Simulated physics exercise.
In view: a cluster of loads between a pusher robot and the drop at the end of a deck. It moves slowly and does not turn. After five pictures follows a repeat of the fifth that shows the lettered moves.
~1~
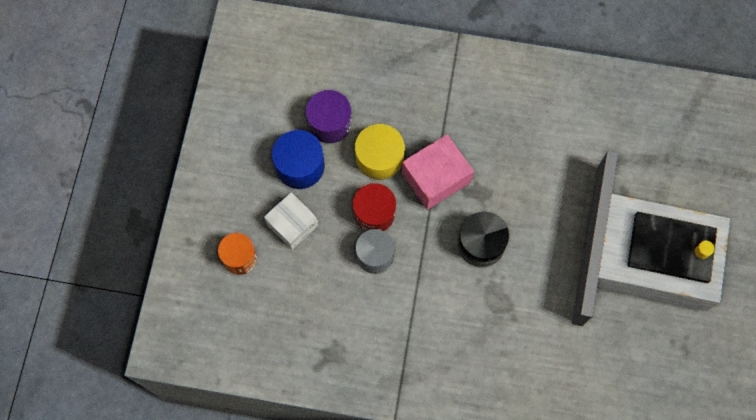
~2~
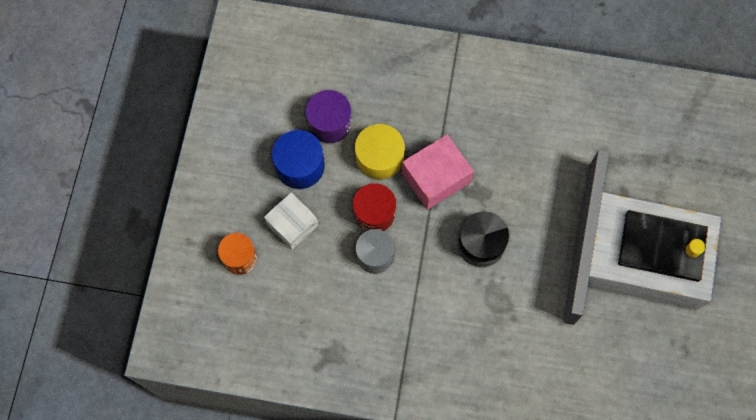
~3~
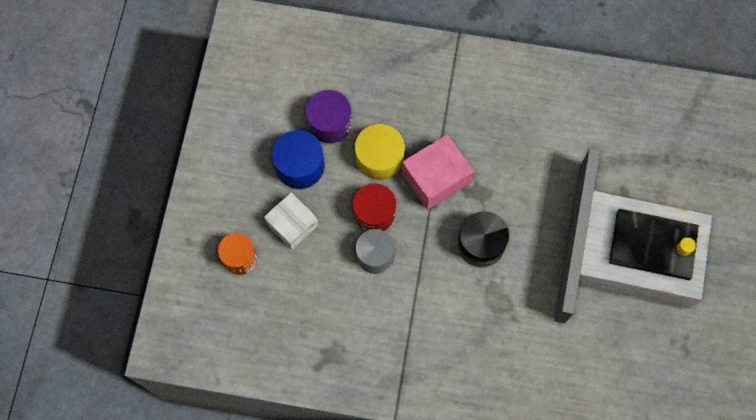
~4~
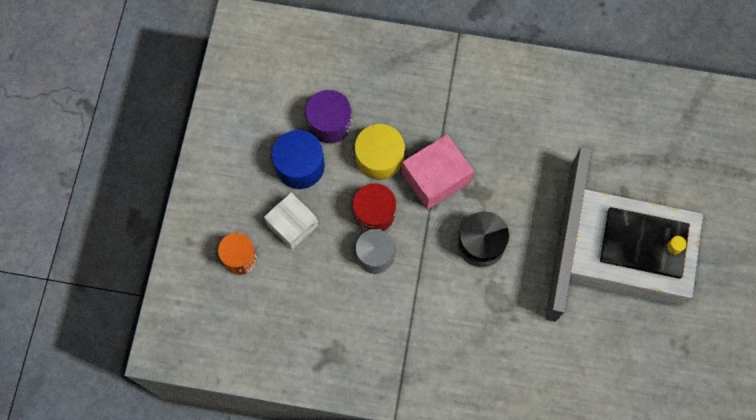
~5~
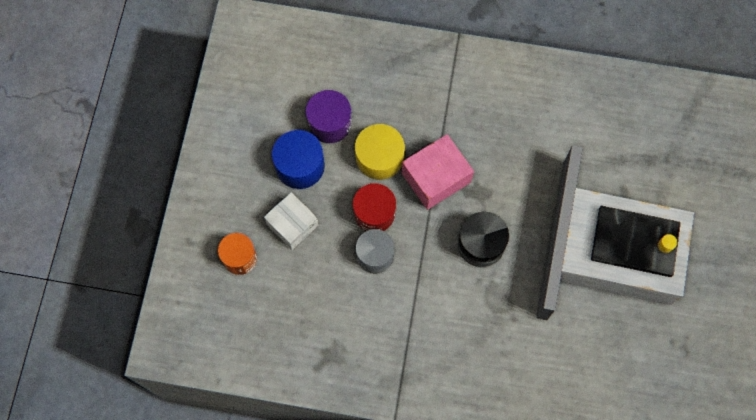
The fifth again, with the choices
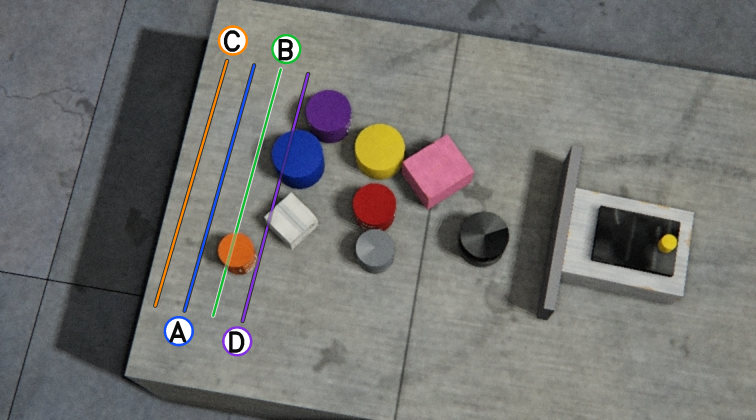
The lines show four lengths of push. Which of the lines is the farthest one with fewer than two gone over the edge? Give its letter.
Up to line B.
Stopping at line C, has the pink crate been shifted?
By then, yes.
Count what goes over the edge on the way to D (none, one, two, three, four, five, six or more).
By then, none.
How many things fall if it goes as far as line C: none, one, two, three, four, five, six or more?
Six or more.
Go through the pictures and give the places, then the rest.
The first picture shows robot (666, 246); pink crate (437, 172); orange pail (238, 254).
The second picture shows robot (657, 244); grey canister (375, 252).
The third picture shows robot (648, 243); white parcel (292, 222).
The fourth picture shows robot (639, 241); black canister (483, 239).
The fifth picture shows robot (630, 240); blue canister (299, 160); pink crate (437, 172); orange pail (238, 254).
On the marked copy, A at (221, 183); B at (248, 188); C at (192, 179); D at (277, 193).
Taking B. A third of the way, robot (514, 221); yellow canister (373, 148); pink crate (415, 173).
Two thirds of the way, robot (400, 202); purple pail (288, 65); orange pail (235, 257).
When it is over, robot (311, 187); blue canister (200, 104); red pail (184, 176); none fallen.
As for the rest, A drops three; C drops six; D is within the limit but short.
